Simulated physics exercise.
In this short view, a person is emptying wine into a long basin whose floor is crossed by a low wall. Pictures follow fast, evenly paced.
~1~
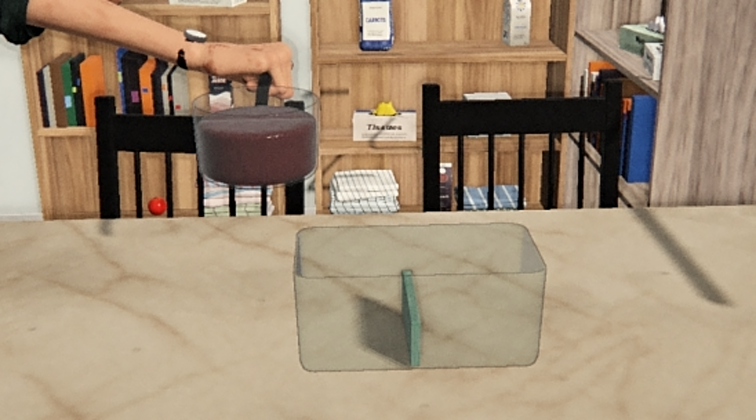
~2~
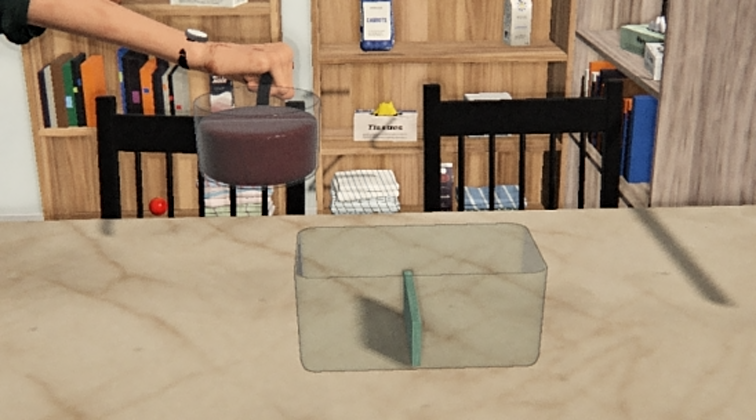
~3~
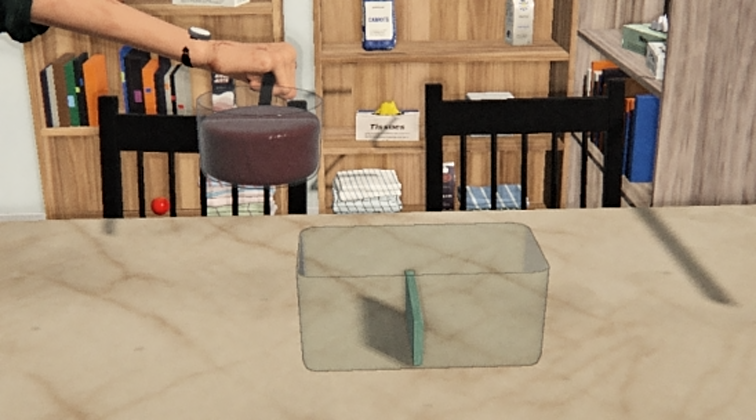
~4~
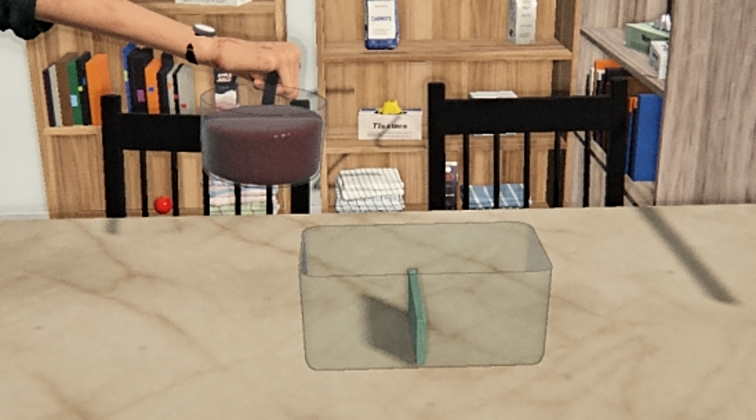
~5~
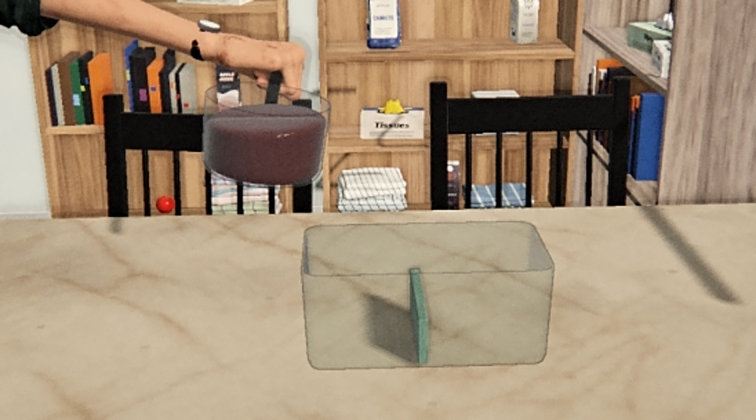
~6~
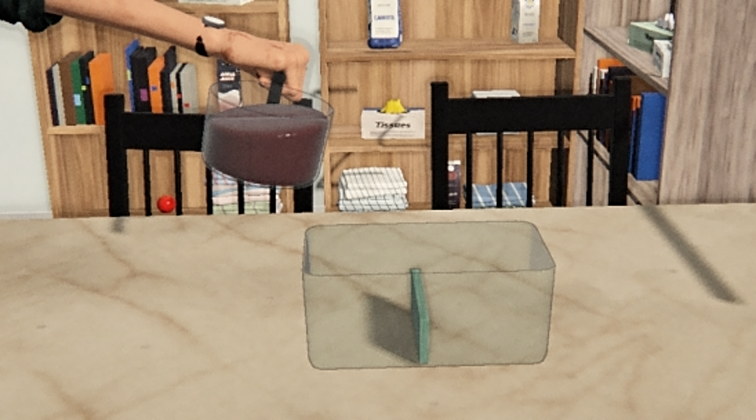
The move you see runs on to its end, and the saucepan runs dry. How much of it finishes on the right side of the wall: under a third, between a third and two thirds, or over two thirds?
The share right of the wall falls short of one third.
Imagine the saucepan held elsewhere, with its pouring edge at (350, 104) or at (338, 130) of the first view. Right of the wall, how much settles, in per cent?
About 50 % the first time, about 20 % the second.
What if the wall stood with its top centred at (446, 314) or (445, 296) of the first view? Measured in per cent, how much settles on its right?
The first position gives around 15 percent, the second around 0 percent.
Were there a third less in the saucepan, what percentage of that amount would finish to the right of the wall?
Something like 0 per cent, give or take.
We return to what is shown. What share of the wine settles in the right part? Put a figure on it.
It is close to 5 per cent.
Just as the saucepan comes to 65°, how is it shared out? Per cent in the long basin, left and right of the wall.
Left: Roughly 10 %; right: Roughly 0 %.
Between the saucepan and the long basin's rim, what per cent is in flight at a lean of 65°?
Around 25 %.
A moment on, the saucepan is tipped part way and 65 per cent is still to pour, 10 is left of the wall and 0 right of it.
Next, the saucepan is tipped right over and 12 per cent is still to pour, 74 is left of the wall and 4 right of it.
Then the saucepan is tipped right over and 0 per cent is still to pour, 94 is left of the wall and 5 right of it.
Later the saucepan is tipped right over and 0 per cent is still to pour, 94 is left of the wall and 5 right of it.
In the end 94 per cent lies left of the wall, 5 right of it and 1 outside.
